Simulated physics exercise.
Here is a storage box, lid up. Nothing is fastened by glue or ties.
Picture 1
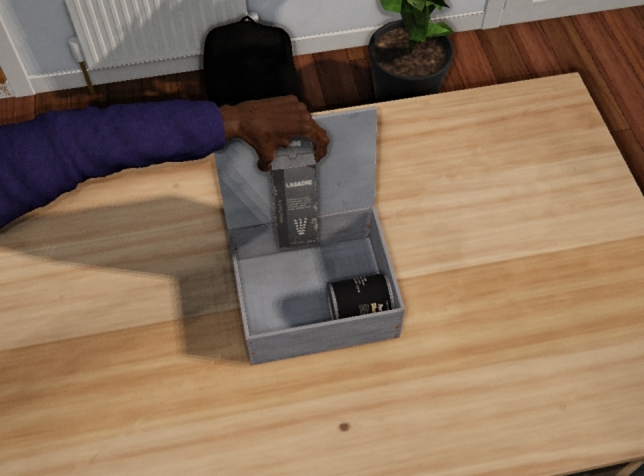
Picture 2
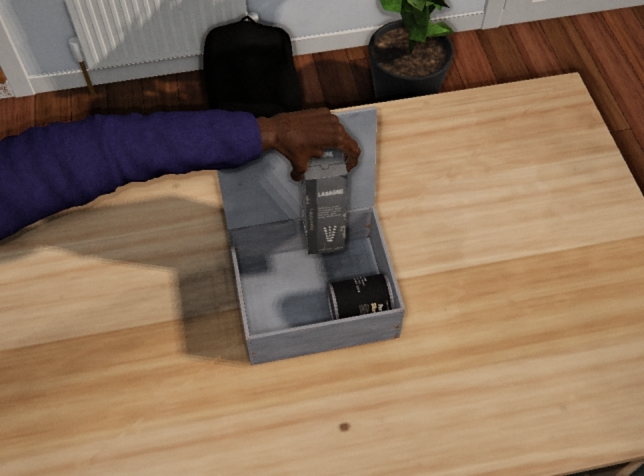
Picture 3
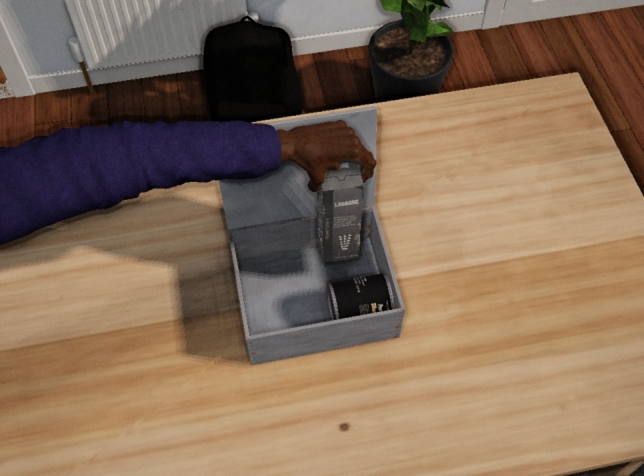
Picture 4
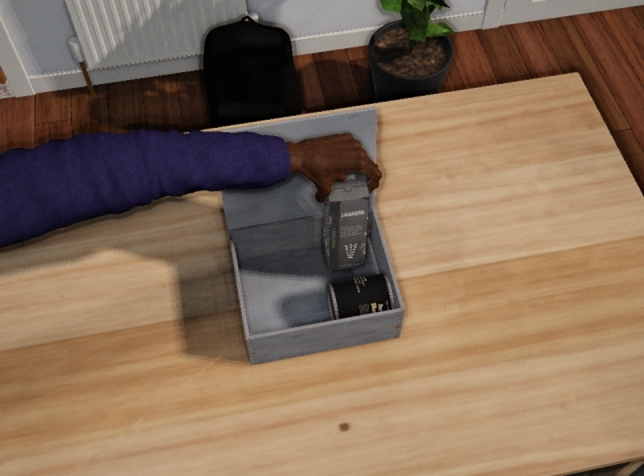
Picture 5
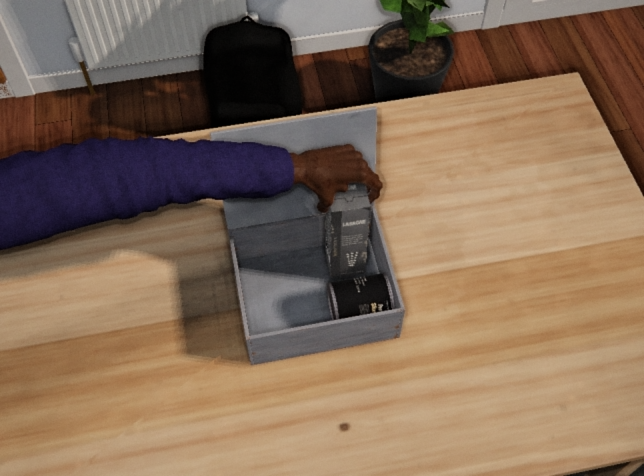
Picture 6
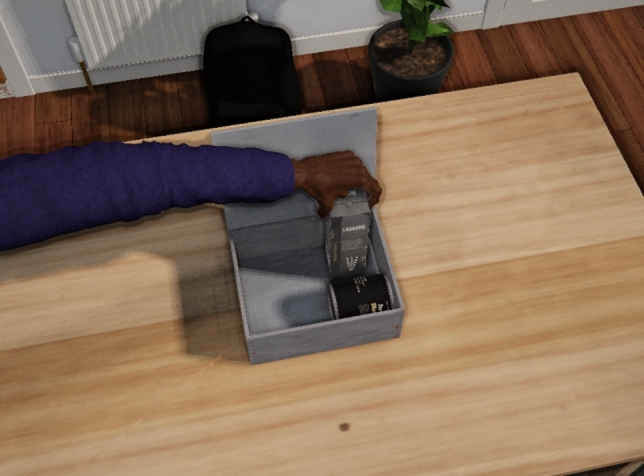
A hand at the end of a purple sleeve, reaching in from the left, carries a grey carton over an open grey storage box on a pale wooden table, seen from above. A black tin lies at the box's right, with a potted plant and white radiator behind. The carton moves right, then lowers inside behind the tin, still held, while the view stays still.
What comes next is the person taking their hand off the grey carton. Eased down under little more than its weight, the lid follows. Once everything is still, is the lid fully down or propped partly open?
It is propped partly open.
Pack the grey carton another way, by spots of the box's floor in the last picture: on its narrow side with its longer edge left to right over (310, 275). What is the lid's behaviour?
The lid settles shut this time.
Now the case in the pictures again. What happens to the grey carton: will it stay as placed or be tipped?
Once everything settles, the grey carton ends up at a slant.
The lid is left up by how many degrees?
The lid sits around 25° above the rim.
Then, 1.30 s on from there, lid 78° above the rim.
Then, 2.00 s on from there, lid 46° above the rim; grey carton turned 25° from how it was put near (351, 258).
Then, 2.20 s on from there, lid 26° above the rim; grey carton turned 55° from how it was put near (350, 265).
In the end, lid 25° above the rim; toppled in the box, grey carton; black tin unmoved. At the end, from the last picture's camera, grey carton near (350, 265).
